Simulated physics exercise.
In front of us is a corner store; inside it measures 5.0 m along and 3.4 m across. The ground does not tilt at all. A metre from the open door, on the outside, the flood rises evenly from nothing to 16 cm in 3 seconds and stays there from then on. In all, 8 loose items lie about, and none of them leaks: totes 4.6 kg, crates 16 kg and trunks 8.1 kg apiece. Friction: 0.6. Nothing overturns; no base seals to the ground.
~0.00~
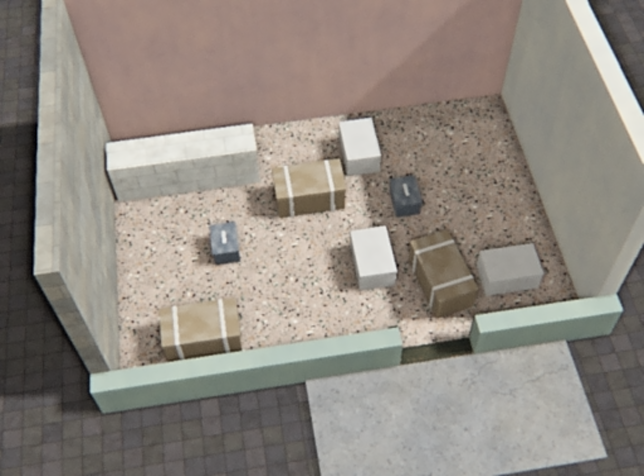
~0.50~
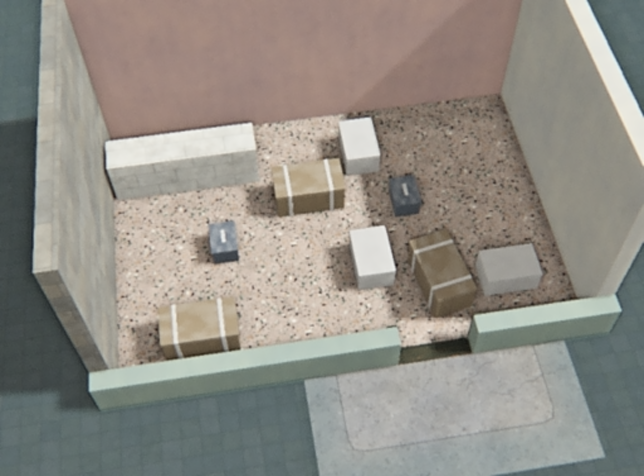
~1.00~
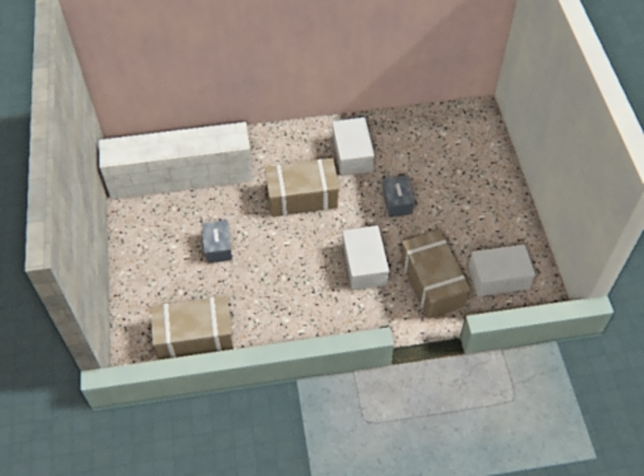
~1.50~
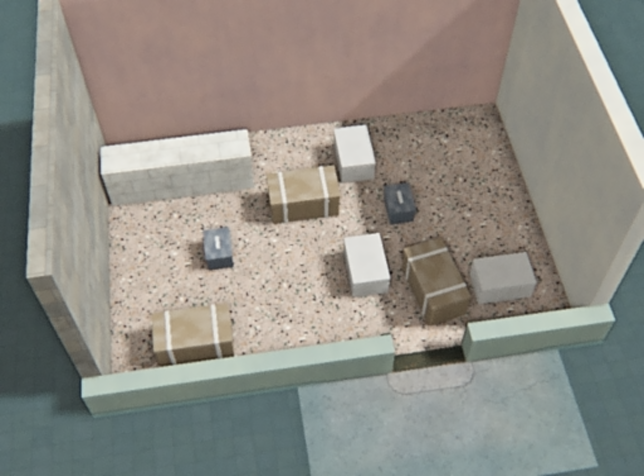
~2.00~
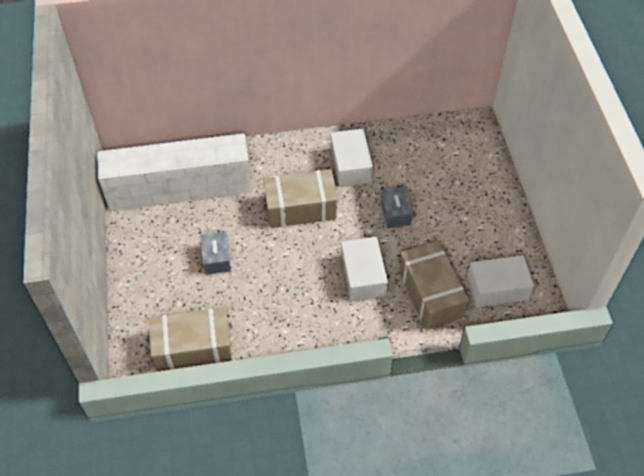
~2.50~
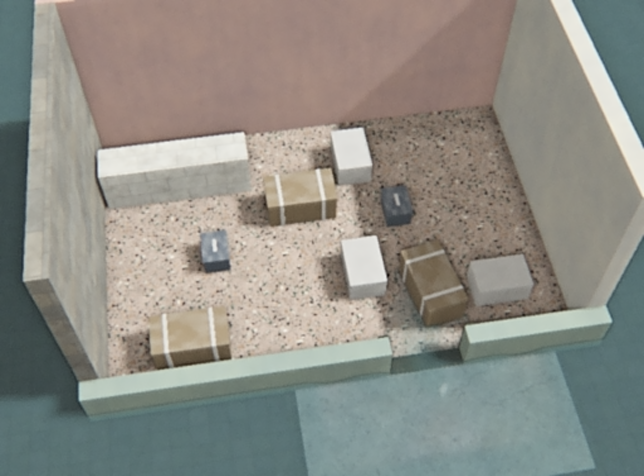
Water spreads over the dark paving around a roofless room seen from above, turning it blue-green, then closes in over the pale slab outside the doorway and reaches the gap in the low green front wall, while the camera shifts very slightly. Inside, on a speckled floor, sit brown strapped boxes, white and grey blocks, and two small dark boxes, with a long pale block by the pink back wall. None of them moves.
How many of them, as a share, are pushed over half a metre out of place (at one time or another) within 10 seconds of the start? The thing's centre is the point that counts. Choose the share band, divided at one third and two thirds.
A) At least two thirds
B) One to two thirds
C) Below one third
(C) Below one third.
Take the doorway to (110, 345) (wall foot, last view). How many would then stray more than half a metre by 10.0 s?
Then the count would be 4.
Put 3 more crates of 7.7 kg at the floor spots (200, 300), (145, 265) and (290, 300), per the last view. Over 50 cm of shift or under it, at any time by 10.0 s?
The three, in order: Smaller shift, smaller shift, smaller shift.
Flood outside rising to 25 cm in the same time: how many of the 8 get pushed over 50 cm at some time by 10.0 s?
In that case the number is 6.
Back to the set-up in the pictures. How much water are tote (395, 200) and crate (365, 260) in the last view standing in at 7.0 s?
Depth approx. 8 cm / 4 cm.
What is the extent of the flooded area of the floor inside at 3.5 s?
I'd estimate close to 2.5 m2.
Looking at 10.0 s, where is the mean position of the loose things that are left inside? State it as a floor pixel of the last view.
Near (360, 226).
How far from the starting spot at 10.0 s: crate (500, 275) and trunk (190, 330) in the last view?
One is off by 0 cm, the other by 5 cm, in the order asked.
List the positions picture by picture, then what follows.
In the first frame, a tote at (406, 190), on the bottom; a crate at (373, 251) rests on the ground; 0.0 m2 under water; 0 of 8 have shifted.
In the second frame, a tote at (405, 190) rests on the ground; a crate at (372, 250) rests on the ground; water covers 0.0 m2; 0 of 8 have shifted.
In the third frame, a tote at (399, 190), on the bottom; a crate at (365, 251) rests on the ground; water covers 0.0 m2; 0 of 8 have shifted.
In the fourth frame, a tote at (400, 198) rests on the ground; a crate at (366, 258), on the bottom; 0.0 m2 under water; 0 of 8 have shifted.
In the fifth frame, a tote at (397, 201), on the bottom; a crate at (364, 262) rests on the ground; water covers 0.0 m2; 0 of 8 have shifted.
In the sixth frame, a tote at (397, 200) rests on the ground; a crate at (364, 260), on the bottom; 0.4 m2 under water; 0 of 8 have shifted.
After 3.5 s 0 of 8 are over 50 cm from their spots; 0 afloat.
After 4.5 s 1 of 8 are over 50 cm from their spots; 1 afloat.
After 7.0 s 2 of 8 are over 50 cm from their spots; 2 afloat.
After 10.0 s 2 of 8 are over 50 cm from their spots, and 2 have been at some point; 4 afloat.
